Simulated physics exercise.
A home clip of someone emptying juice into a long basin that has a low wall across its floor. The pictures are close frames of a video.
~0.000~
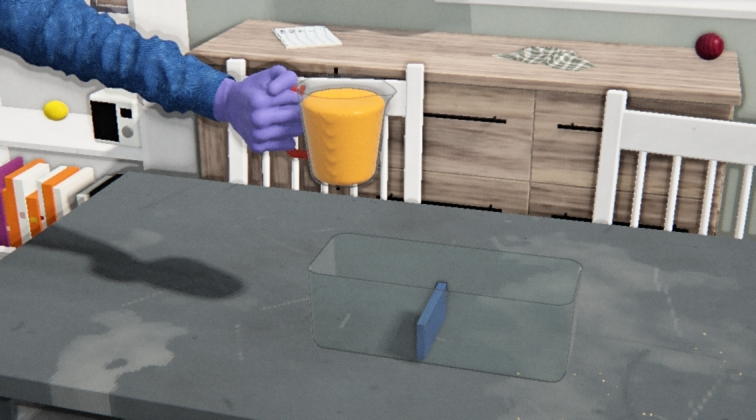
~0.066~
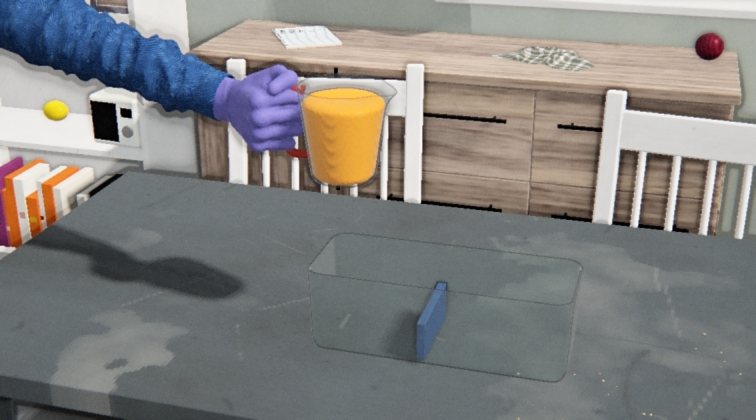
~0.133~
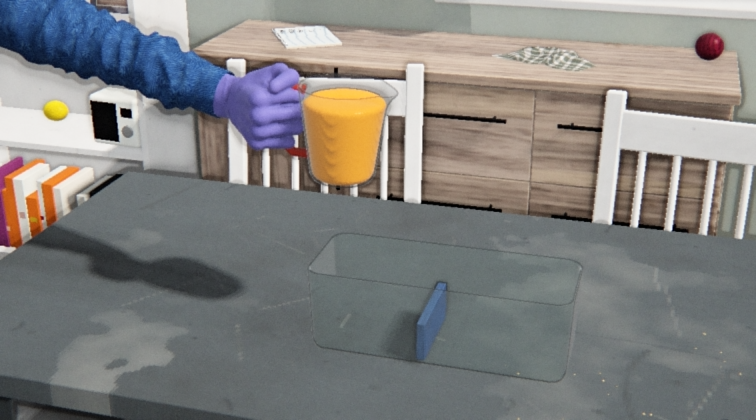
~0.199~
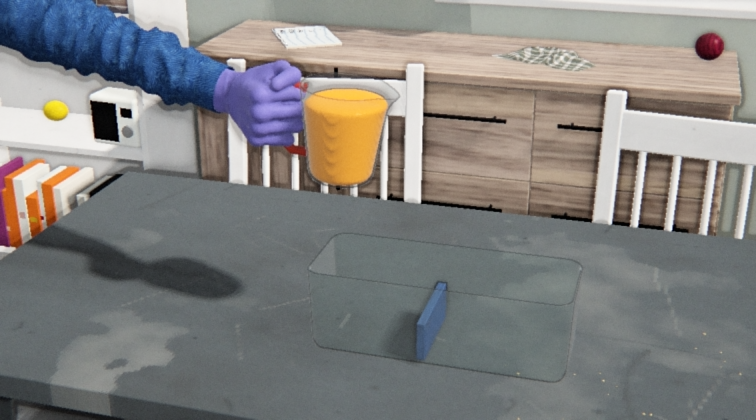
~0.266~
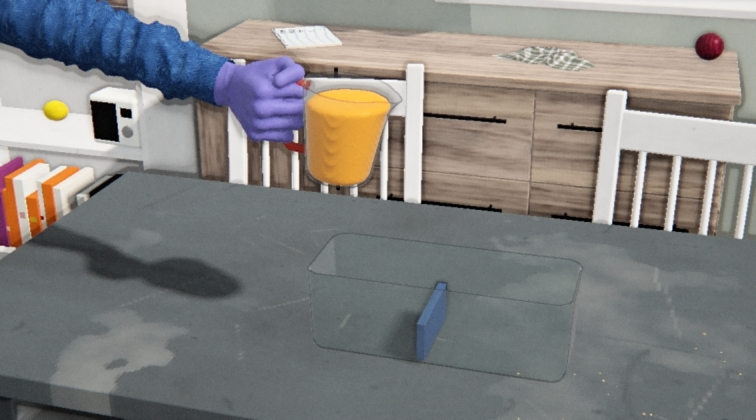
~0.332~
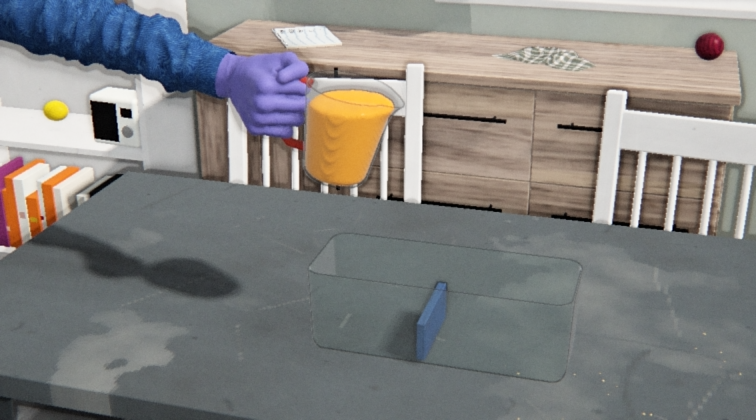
A purple-gloved hand in a fuzzy blue sleeve, reaching in from the left, slowly tilts a clear jug of orange juice a little to the right, its juice staying inside. Below sits a clear long basin with a low blue wall across its floor, on a dark, patchy grey table. The still, slightly raised view shows a room with white chairs and a wooden cabinet behind.
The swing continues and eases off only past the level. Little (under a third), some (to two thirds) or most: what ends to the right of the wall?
In the end above two thirds is right of the wall.
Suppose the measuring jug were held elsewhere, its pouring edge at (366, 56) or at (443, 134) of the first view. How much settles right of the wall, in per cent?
First some 60, then 100 per cent.
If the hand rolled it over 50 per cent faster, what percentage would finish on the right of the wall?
Near 80 %.
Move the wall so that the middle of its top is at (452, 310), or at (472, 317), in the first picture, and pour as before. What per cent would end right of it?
In turn 60 and 20 in a hundred.
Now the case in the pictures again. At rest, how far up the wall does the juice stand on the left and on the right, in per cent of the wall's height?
Near 10 on the left, 50 on the right.
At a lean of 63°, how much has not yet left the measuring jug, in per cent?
Near 75 %.
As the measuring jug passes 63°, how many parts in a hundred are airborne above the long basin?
About 20 per cent.
A moment on, the measuring jug is tipped part way and 75 per cent is still to pour, 0 is left of the wall and 7 right of it.
Next, the measuring jug is tipped on its side and 18 per cent is still to pour, 1 is left of the wall and 61 right of it.
Then the measuring jug is tipped right over and 0 per cent is still to pour, 14 is left of the wall and 84 right of it.
Later the measuring jug is tipped right over and 0 per cent is still to pour, 14 is left of the wall and 84 right of it.
Finally, 14 per cent lies left of the wall, 84 right of it and 2 outside.
